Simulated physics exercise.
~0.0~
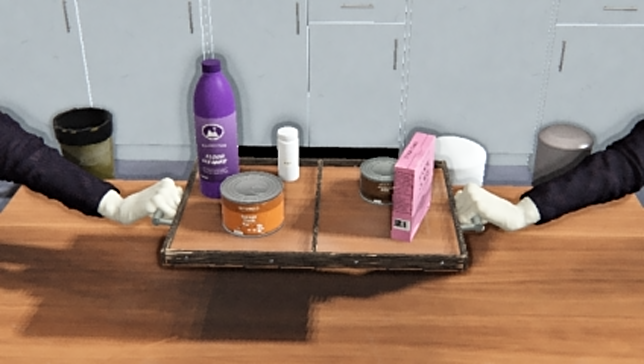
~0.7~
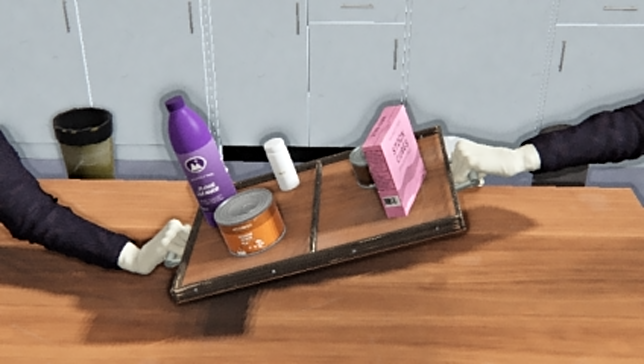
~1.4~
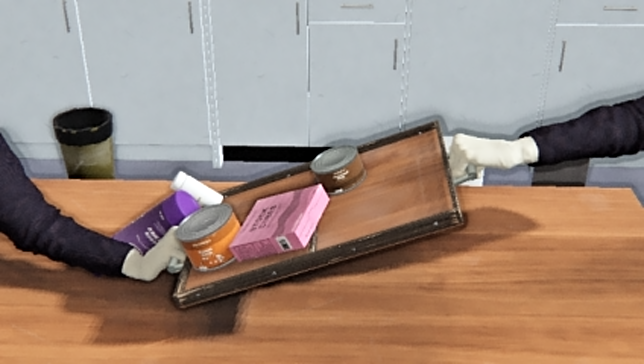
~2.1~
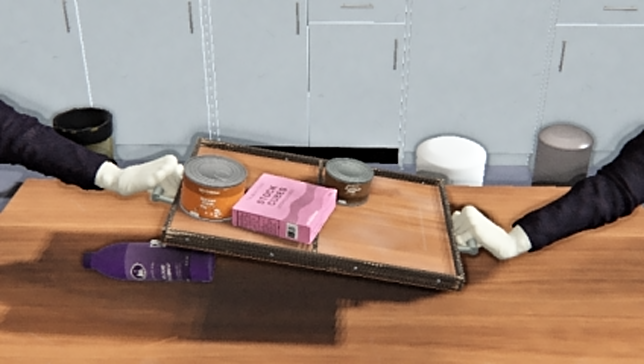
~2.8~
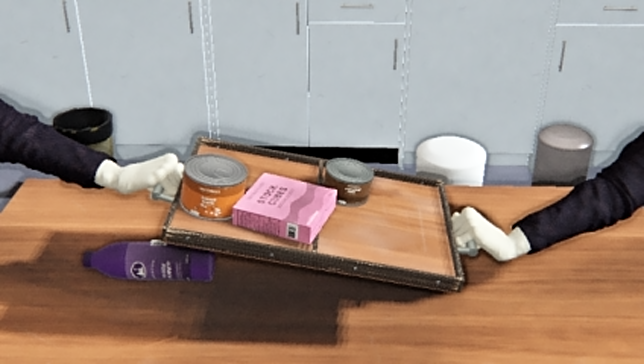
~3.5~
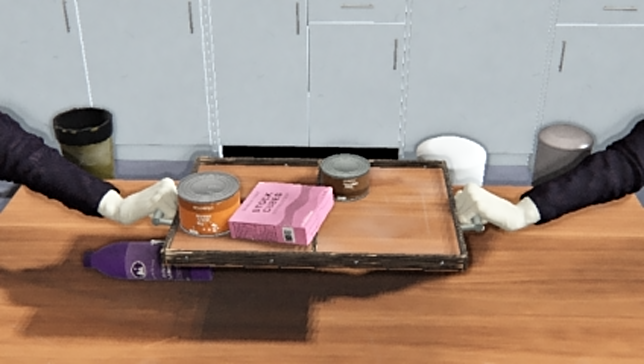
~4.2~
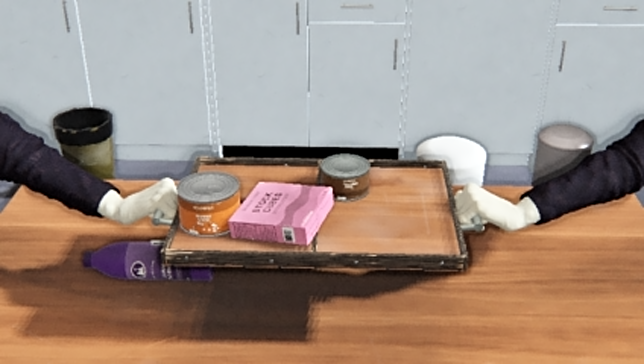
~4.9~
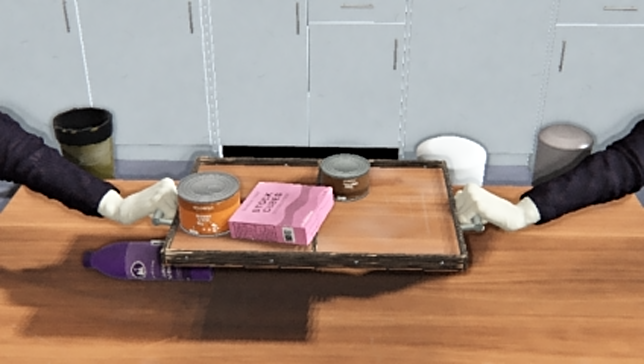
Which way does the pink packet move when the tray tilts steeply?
It moves to the left, falling onto its side and ending up close to the orange tub.
